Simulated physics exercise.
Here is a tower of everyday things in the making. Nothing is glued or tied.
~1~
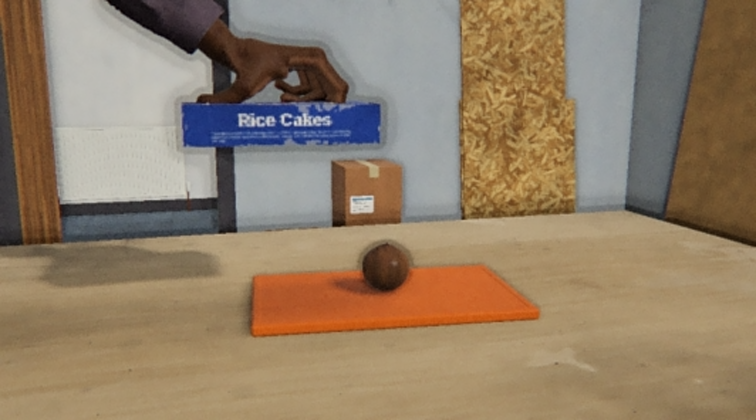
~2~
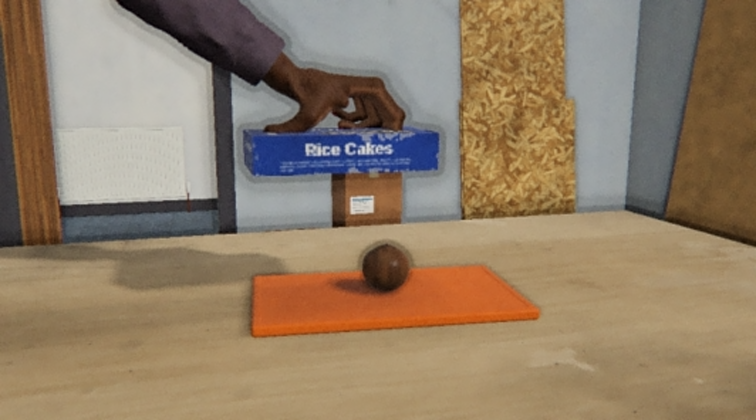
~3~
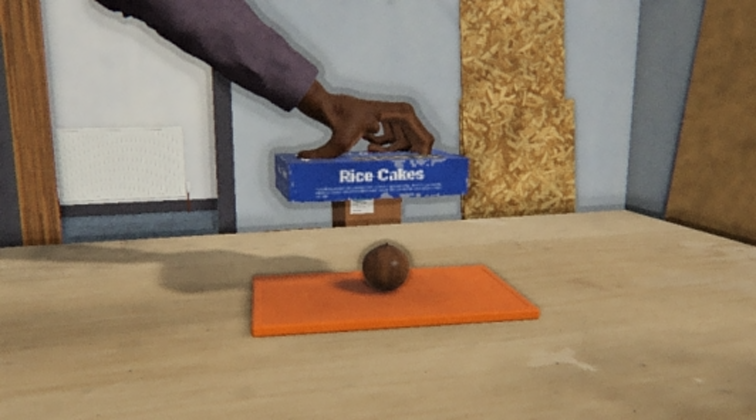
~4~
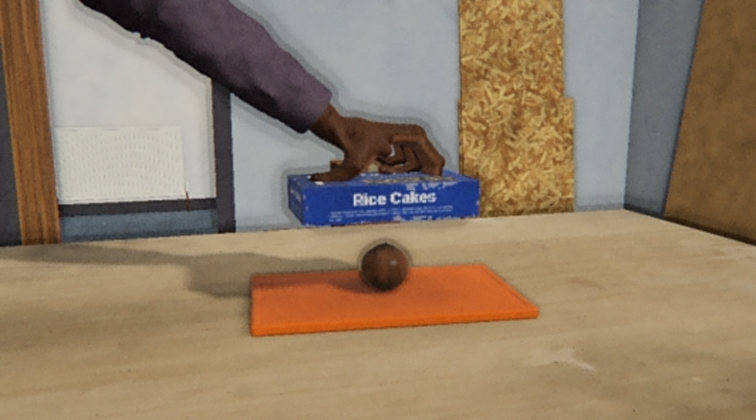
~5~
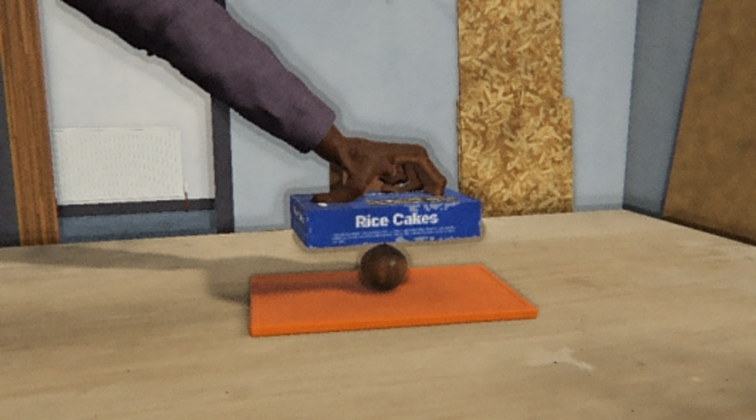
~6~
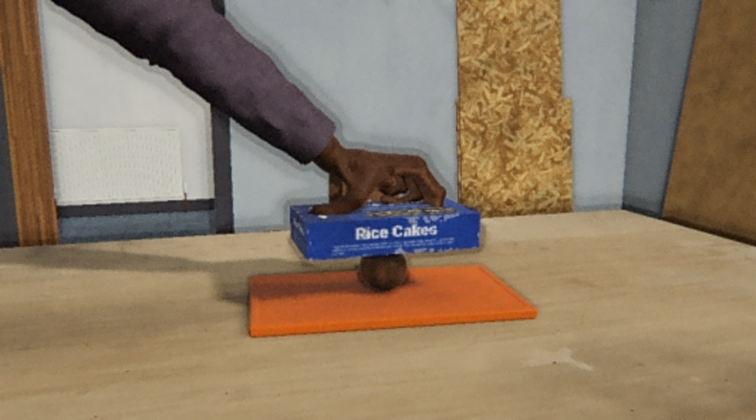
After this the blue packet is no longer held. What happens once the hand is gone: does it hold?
The pile loses its balance.
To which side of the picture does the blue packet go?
It goes to the left.
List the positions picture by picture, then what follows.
The first picture shows on its way; blue packet (278, 122); orange tray (385, 296).
The second picture shows on its way; blue packet (338, 149); orange tray (385, 297).
The third picture shows on its way; blue packet (369, 173); orange tray (385, 296).
The fourth picture shows on its way; blue packet (380, 195); orange tray (385, 296).
The fifth picture shows on its way; blue packet (383, 215); orange tray (383, 296).
The sixth picture shows in place under the hand; blue packet (382, 226); orange tray (383, 296).
Then, 0.60 s past the last view, blue packet rocked 13° from its first pose near (370, 228).
Then, 0.80 s past the last view, blue packet rocked 32° from its first pose near (347, 235); brown onion displaced a little.
Then, 1.10 s past the last view, blue packet rocked 27° from its first pose near (327, 241); brown onion displaced a little.
Finally, moved from the start, blue packet; the other 2 still in place. Final places as the last picture's camera would see them, blue packet near (322, 243). The pile comes apart.
